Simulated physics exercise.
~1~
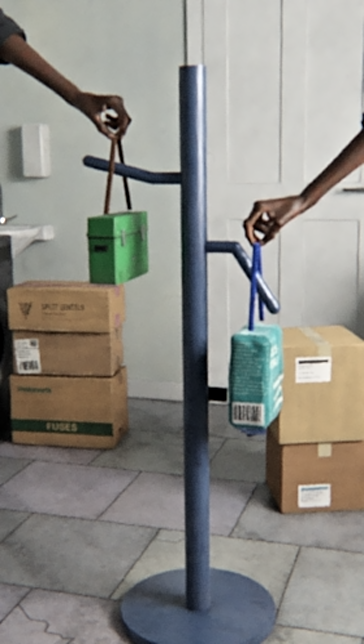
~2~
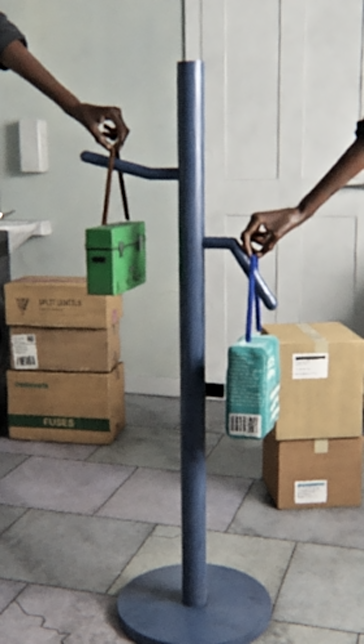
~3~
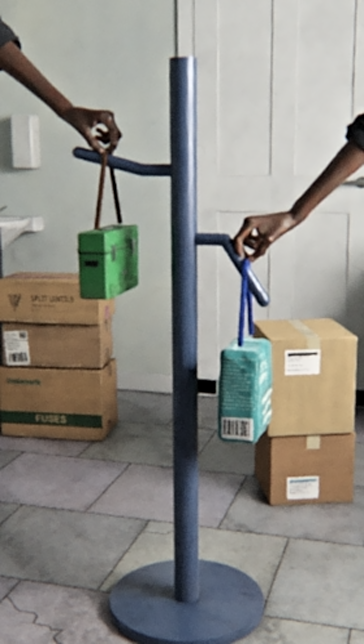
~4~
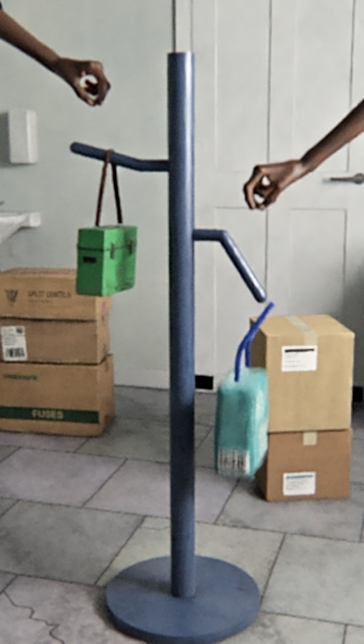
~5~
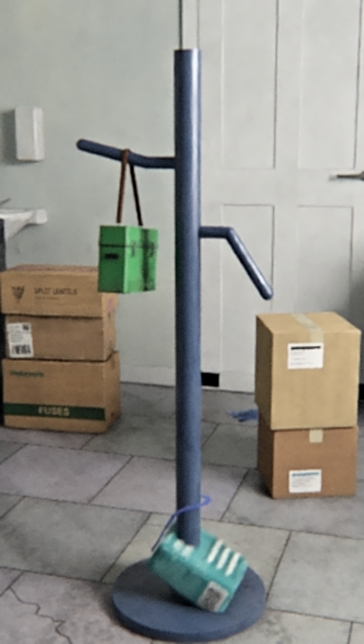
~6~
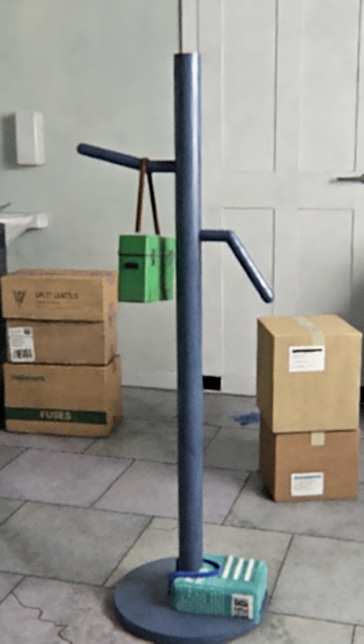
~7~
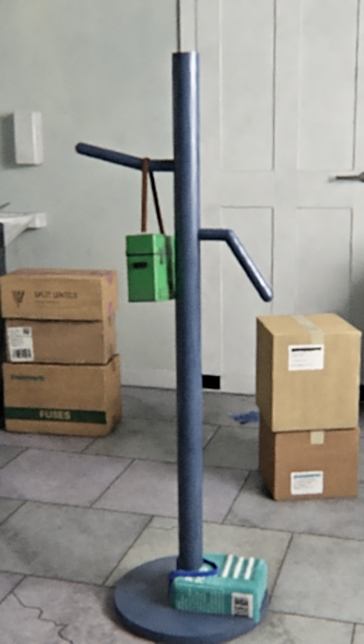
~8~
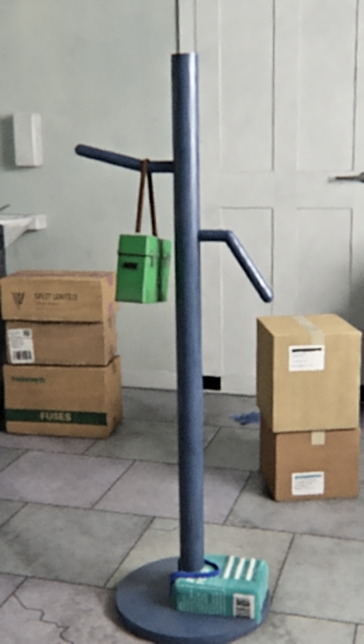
In a room with stacked cardboard boxes, two hands held a green case and a turquoise sack at a blue post's pegs, then let go; the sack dropped onto the post's base, while the case slid along the left peg and stayed hanging.
